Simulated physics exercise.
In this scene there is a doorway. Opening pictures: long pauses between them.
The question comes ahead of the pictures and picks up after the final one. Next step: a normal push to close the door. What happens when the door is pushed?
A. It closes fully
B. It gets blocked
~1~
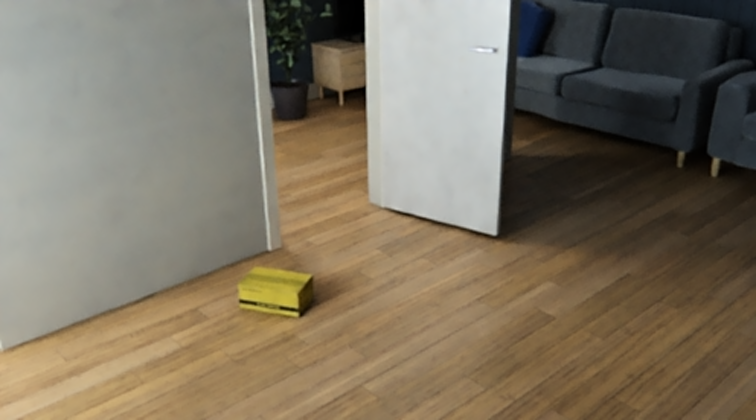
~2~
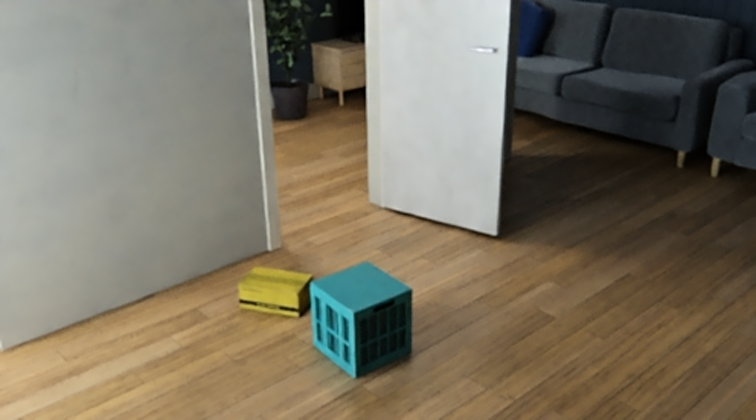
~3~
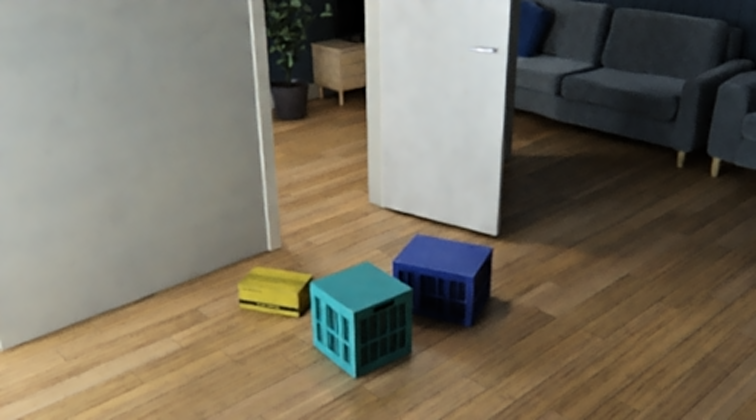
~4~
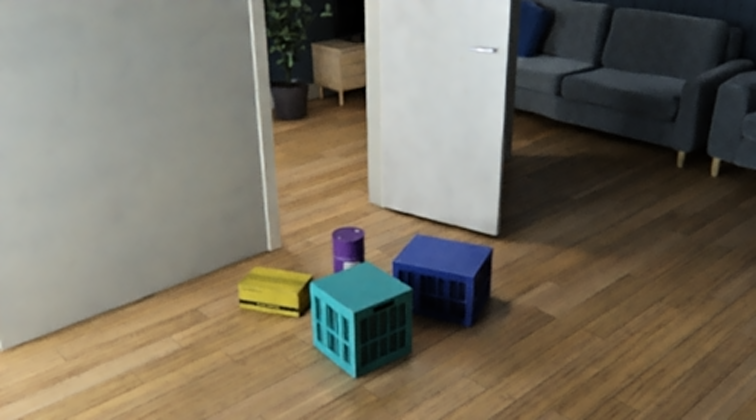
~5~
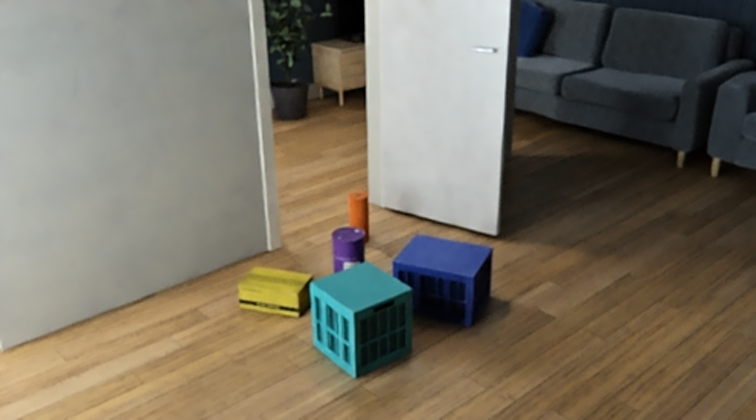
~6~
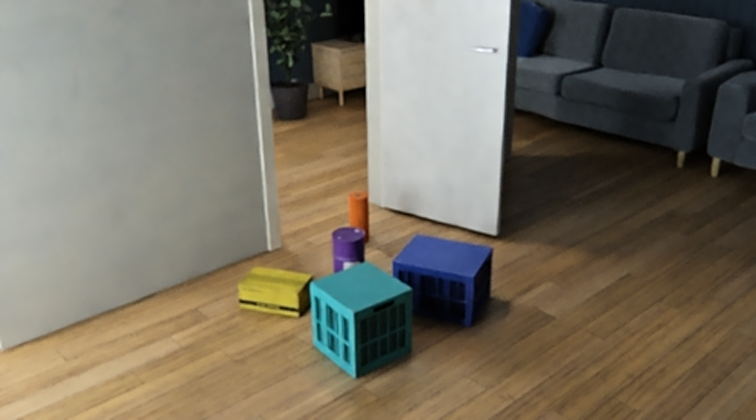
A, it closes fully.
Then, 0.90 s on from there, door 78° open.
Then, 1.90 s on from there, door 35° open; orange roll shifted a little near (353, 217).
Then, 2.20 s on from there, door 23° open; orange roll shifted about its own width near (337, 215).
Then, 2.60 s on from there, door 7° open; orange roll shifted well along near (318, 210).
In the end, door 0° open; moved from the start, orange roll; the other 4 unmoved. At the end, from the last picture's camera, orange roll near (311, 207).
